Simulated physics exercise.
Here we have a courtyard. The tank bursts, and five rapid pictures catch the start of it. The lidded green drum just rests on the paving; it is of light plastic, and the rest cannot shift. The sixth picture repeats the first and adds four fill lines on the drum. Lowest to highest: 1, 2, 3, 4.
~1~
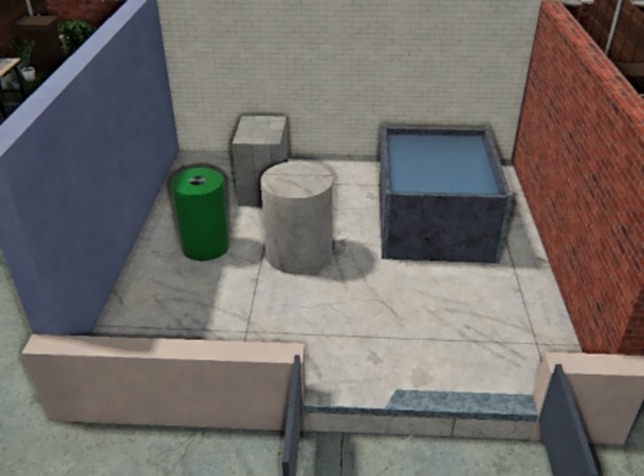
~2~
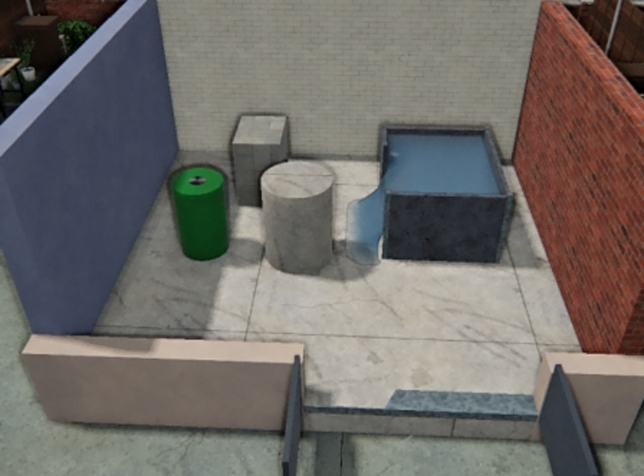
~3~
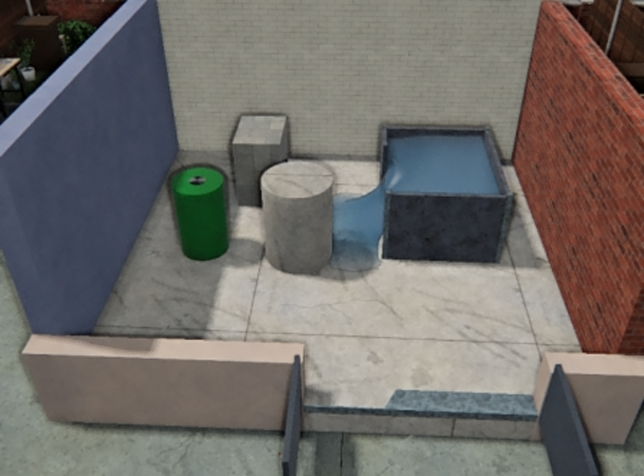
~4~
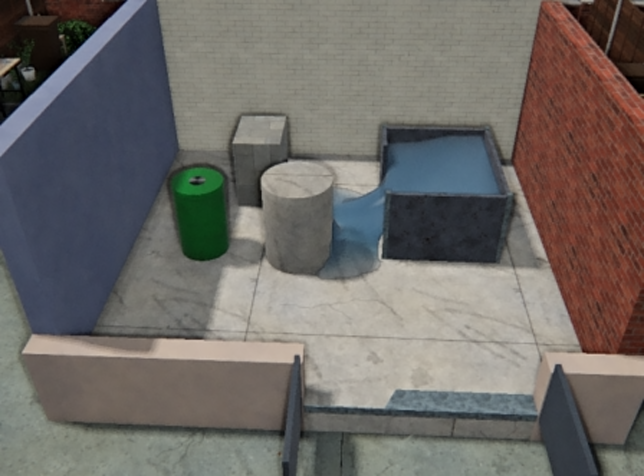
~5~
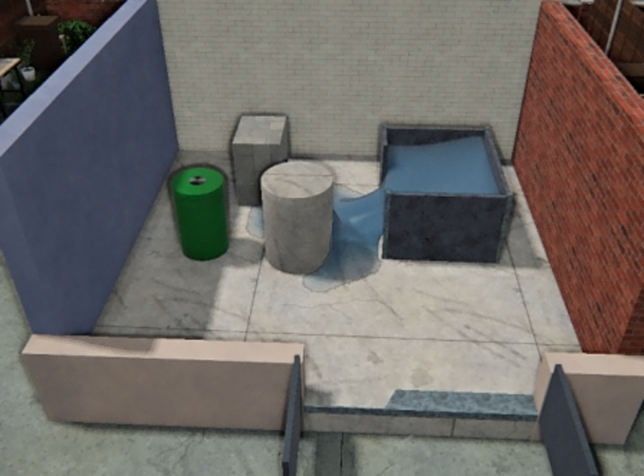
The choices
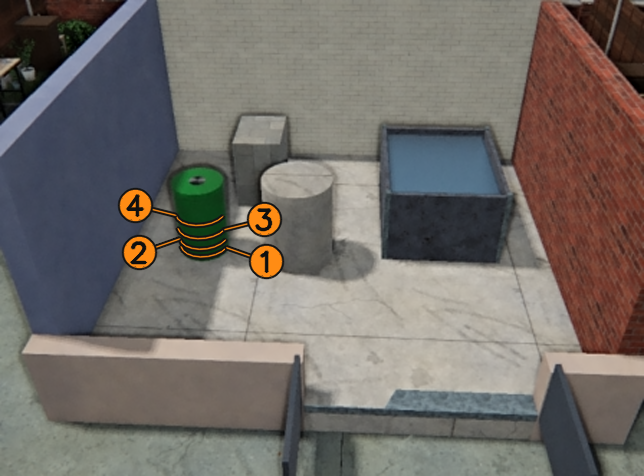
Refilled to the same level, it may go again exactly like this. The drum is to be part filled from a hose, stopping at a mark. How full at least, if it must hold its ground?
Use mark 2.
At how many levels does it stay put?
Three of the four.
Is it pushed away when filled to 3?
No.
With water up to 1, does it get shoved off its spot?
Yes.
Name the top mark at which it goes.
1.
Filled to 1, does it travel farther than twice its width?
No.
In orange, 1 at (200, 256); 2 at (199, 249); 3 at (197, 238); 4 at (195, 225); from the bottom up 1, 2, 3, 4.
With 1, it is pushed about its own width away.
With 2, it does not move.
With 3, it does not move.
With 4, it does not move.
